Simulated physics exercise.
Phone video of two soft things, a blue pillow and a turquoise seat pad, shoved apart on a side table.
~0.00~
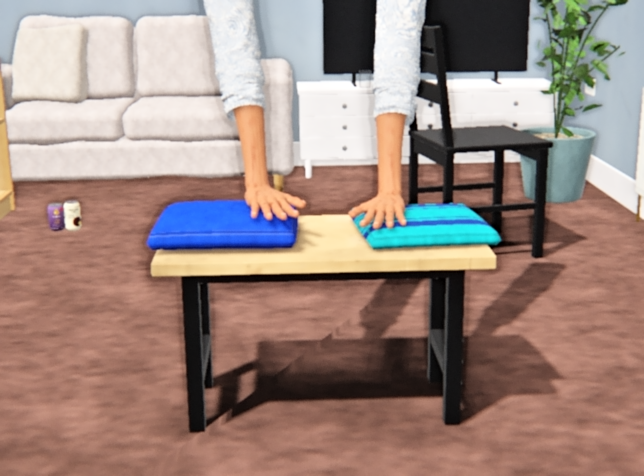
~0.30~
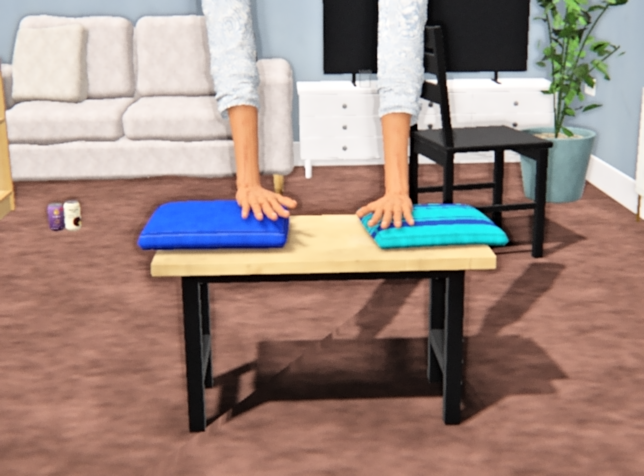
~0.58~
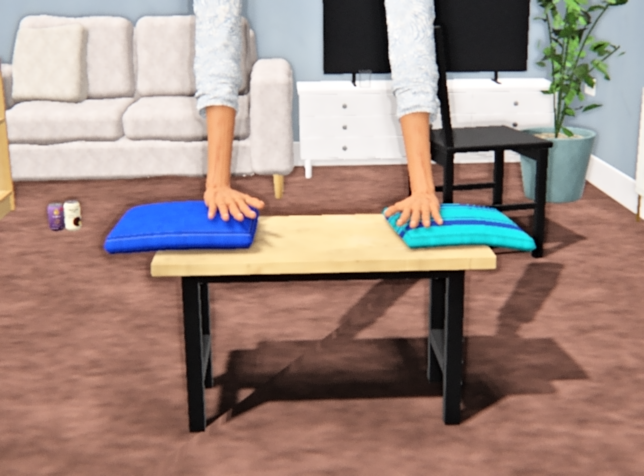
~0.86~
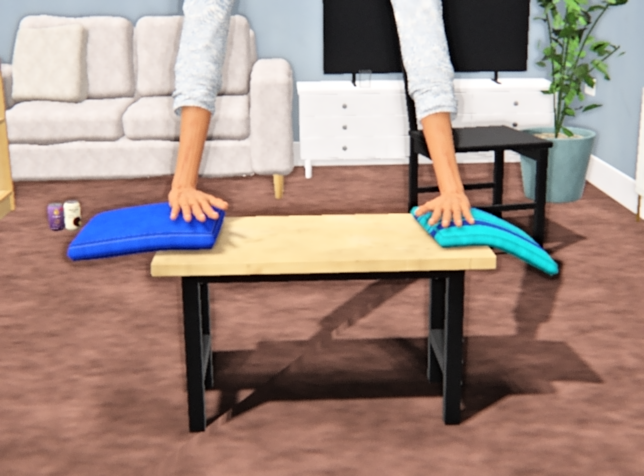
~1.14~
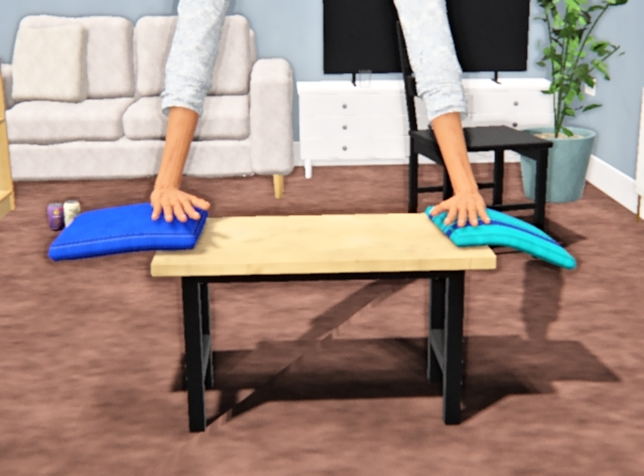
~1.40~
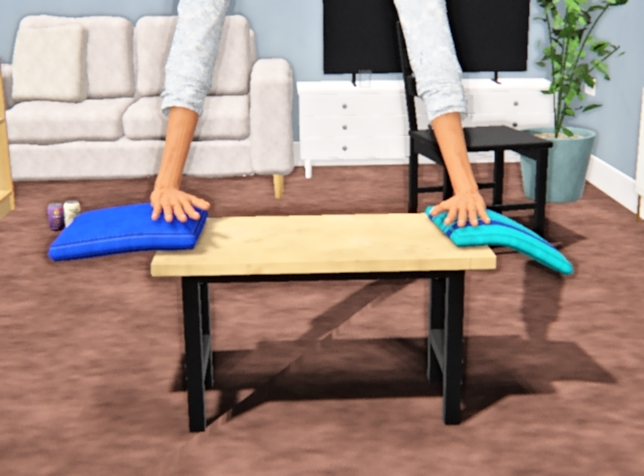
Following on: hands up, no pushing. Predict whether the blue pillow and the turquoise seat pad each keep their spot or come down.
At the end, the blue pillow is no longer on it. The turquoise seat pad is no longer on it.
After 1.72 s, pillow falling near (137, 276); seat pad falling near (507, 291).
After 2.00 s, pillow on the floor near (124, 386); seat pad on the floor near (520, 350).
In the end, pillow on the floor near (116, 393); seat pad on the floor near (537, 385). The blue pillow goes down and the turquoise seat pad slumps off the end.
